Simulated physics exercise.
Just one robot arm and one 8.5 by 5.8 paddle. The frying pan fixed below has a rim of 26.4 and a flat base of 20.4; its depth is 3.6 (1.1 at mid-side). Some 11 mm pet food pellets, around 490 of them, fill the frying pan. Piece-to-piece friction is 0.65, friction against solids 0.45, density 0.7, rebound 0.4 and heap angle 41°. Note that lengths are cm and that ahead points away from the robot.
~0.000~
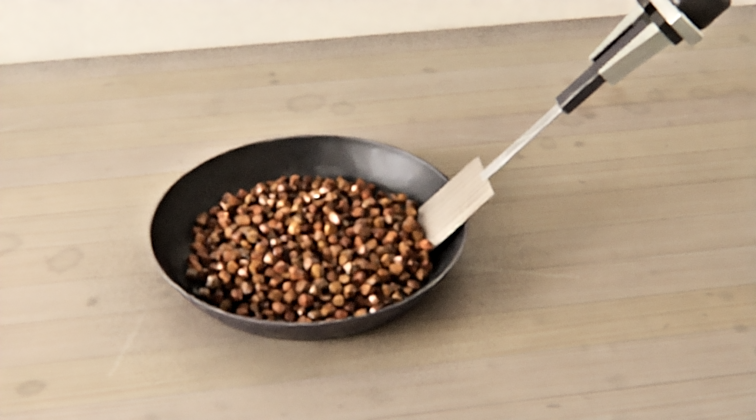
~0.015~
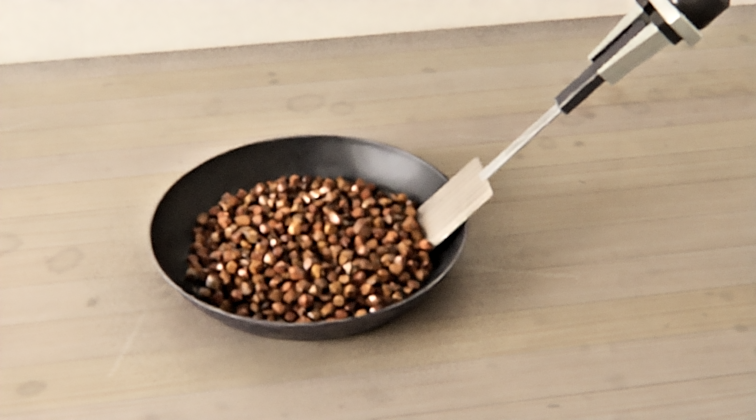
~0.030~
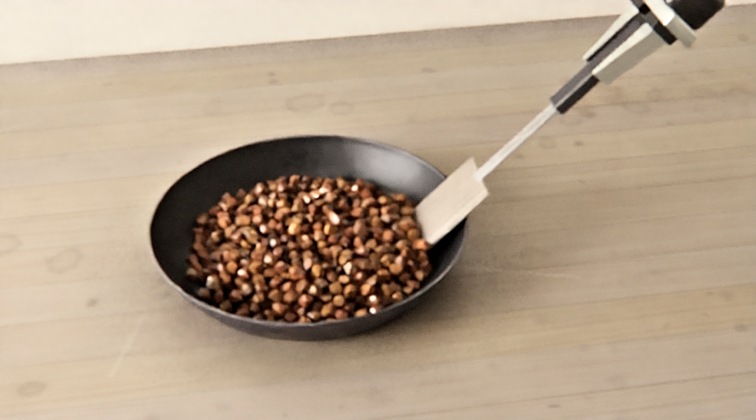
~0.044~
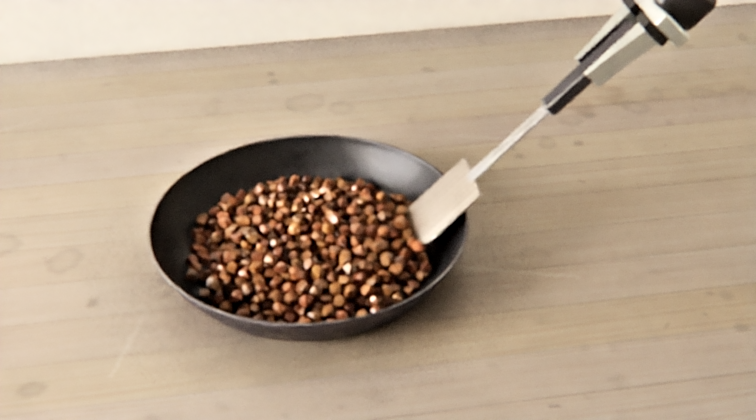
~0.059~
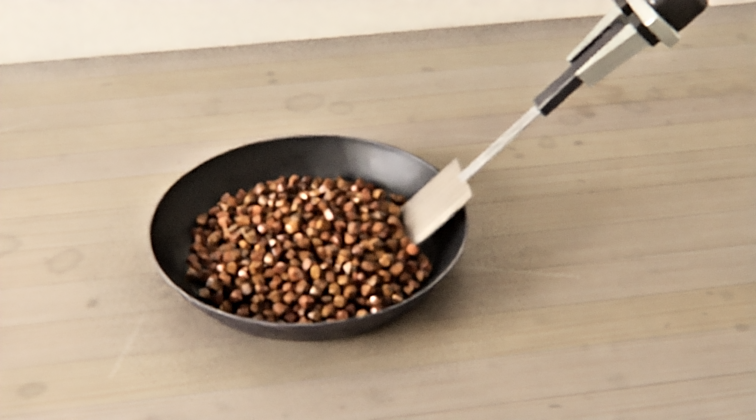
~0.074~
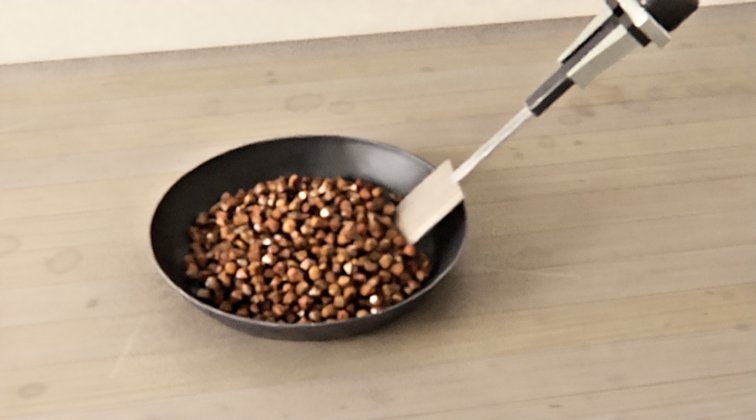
On a wooden tabletop, a robot arm holding a pale paddle slowly pushing slightly leftward into brown nuts in a dark frying pan.
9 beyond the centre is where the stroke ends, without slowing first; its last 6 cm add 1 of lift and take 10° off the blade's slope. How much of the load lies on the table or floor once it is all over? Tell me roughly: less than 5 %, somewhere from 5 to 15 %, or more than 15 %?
Less than 5 %.
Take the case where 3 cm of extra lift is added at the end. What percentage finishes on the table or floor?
You'd expect near 5 percent of it there.
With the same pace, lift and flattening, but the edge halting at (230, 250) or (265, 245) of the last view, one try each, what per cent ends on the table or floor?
About 0 and 0 per cent.
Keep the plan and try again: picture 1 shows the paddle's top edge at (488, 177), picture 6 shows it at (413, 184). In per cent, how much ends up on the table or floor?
10 per cent.
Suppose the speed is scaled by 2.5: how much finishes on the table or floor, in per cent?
Near 10 in a hundred.
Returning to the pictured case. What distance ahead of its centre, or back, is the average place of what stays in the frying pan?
Ahead, by around 4.0 cm.
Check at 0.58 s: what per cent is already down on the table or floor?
Estimate: About 4 percent.
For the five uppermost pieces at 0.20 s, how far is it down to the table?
I'd put it close to 3 cm.
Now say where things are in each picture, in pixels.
The first frame shows paddle top edge at (486, 175), sloping 45°; upper third of the load around (307, 234), from x 190 to 430, top at y 180; 492 in the frying pan.
The second frame shows paddle top edge at (485, 175), sloping 45°; upper third of the load around (307, 234), from x 190 to 430, top at y 180.
The third frame shows paddle top edge at (481, 175), sloping 45°; upper third of the load around (311, 235), from x 190 to 425, top at y 180.
The fourth frame shows paddle top edge at (473, 176), sloping 45°; upper third of the load around (314, 234), from x 190 to 425, top at y 180.
The fifth frame shows paddle top edge at (465, 177), sloping 45°; upper third of the load around (318, 235), from x 190 to 425, top at y 180.
The sixth frame shows paddle top edge at (456, 178), sloping 45°; upper third of the load around (314, 235), from x 190 to 425, top at y 180; 492 in the frying pan.
By 0.20 s, sloping 45°, highest piece 4 above the table; 492 in the frying pan.
By 0.32 s, sloping 41°, highest piece 5 above the table; 492 in the frying pan.
By 0.58 s, sloping 35°, highest piece 5 above the table; 477 in the frying pan, 15 on the table or floor.
By 1.63 s, sloping 35°, highest piece 5 above the table; 477 in the frying pan, 15 on the table or floor.
Final count, 477 in the frying pan, 15 on the table or floor. That is 3 % on the table or floor.
